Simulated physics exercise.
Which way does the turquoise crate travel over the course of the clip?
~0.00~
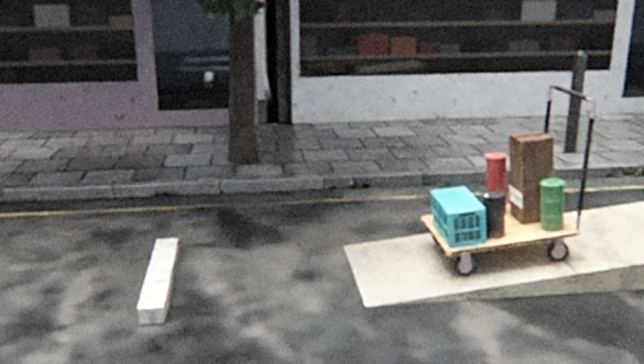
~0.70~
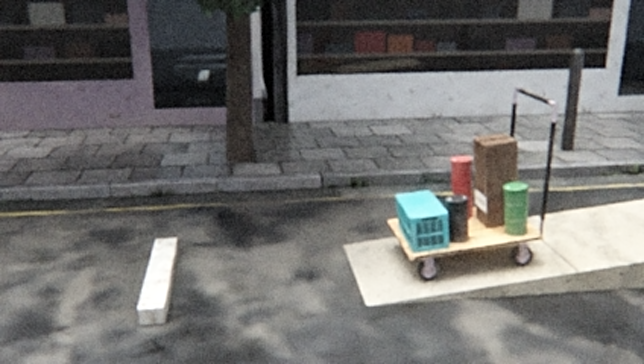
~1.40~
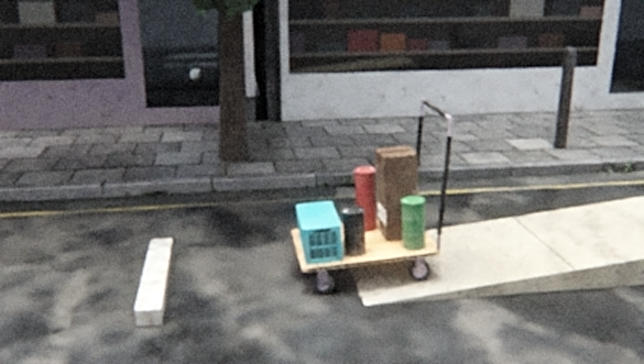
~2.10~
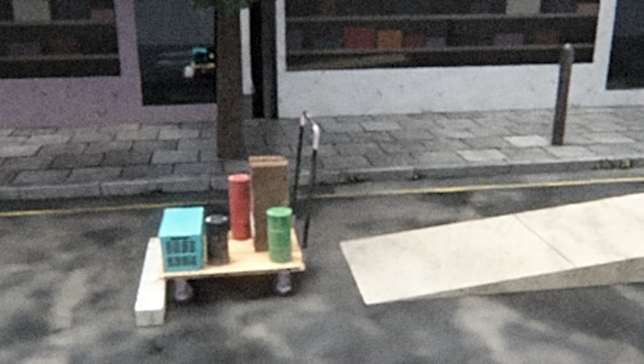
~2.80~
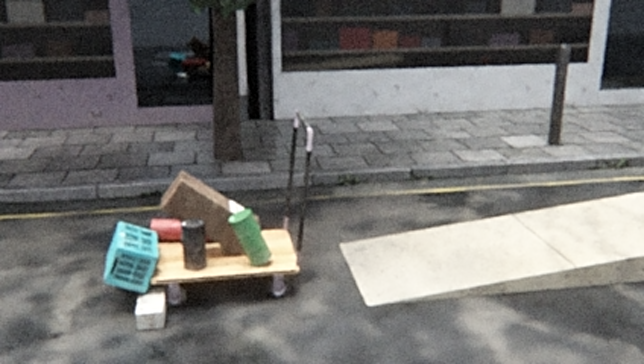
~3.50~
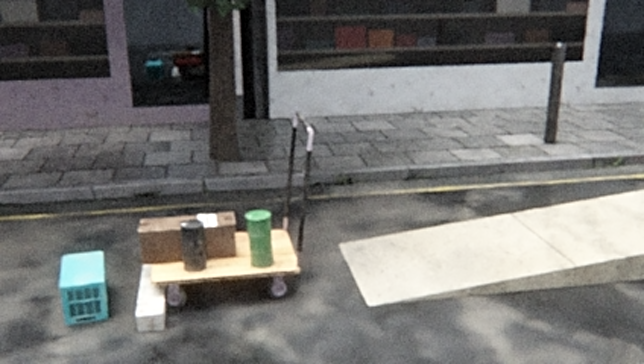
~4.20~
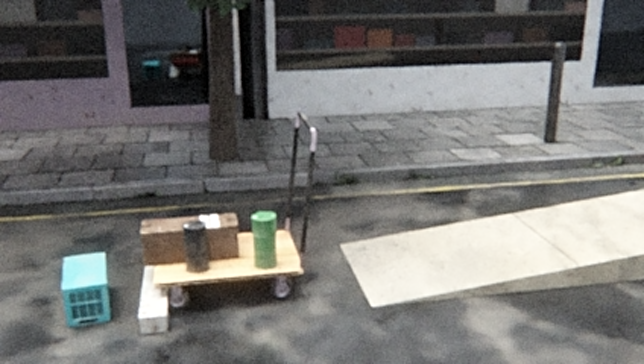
It travels to the left, riding down the ramp on the trolley and then tumbling off past the kerb onto the road.
